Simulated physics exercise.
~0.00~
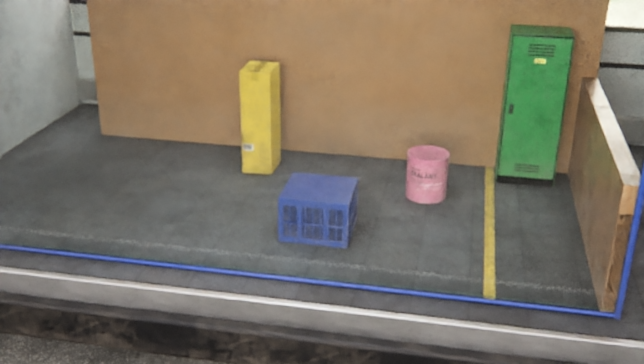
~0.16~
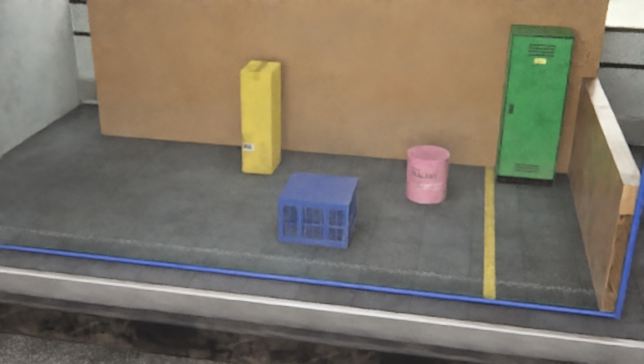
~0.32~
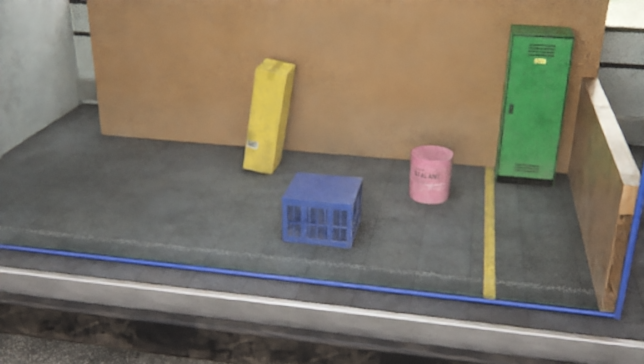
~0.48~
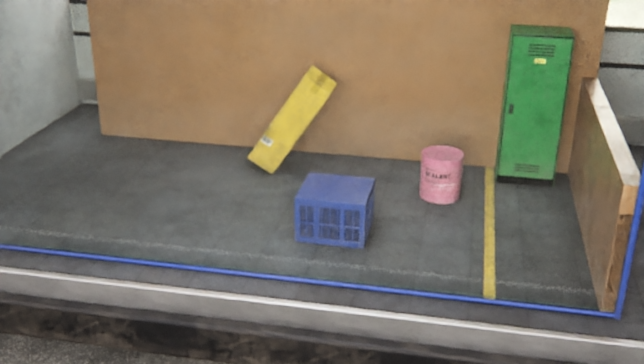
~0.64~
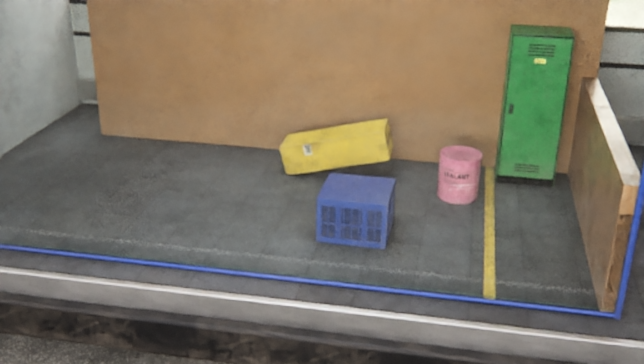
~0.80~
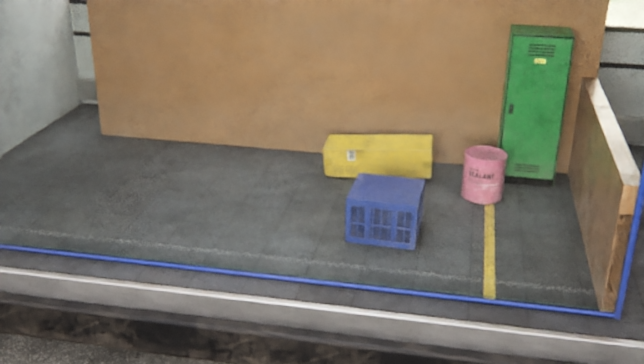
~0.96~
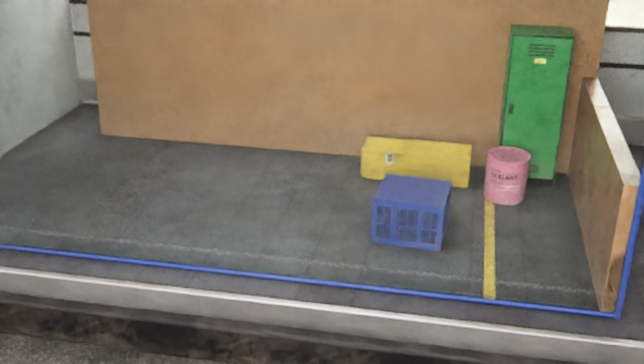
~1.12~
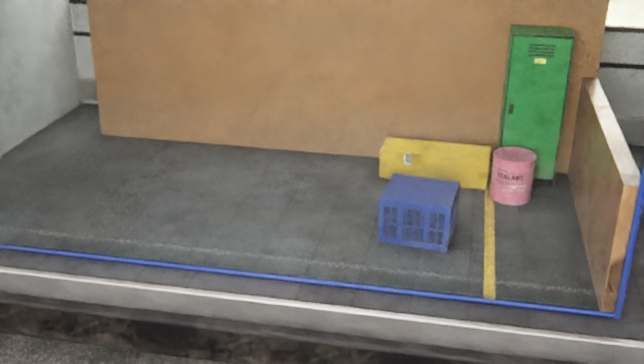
At the start, a yellow tall box stands upright against the tan back wall of a grey-floored bay, with a blue crate in front, a pink bucket to the right, and a green locker beyond a yellow line. The yellow box begins to lean to the right, then topples onto its side as the crate and bucket start sliding right. All three keep sliding right, and the bucket crosses the line. Their movement becomes smaller toward the end. The yellow box and blue crate finish short of the line, while the bucket sits upright past it, near the locker.
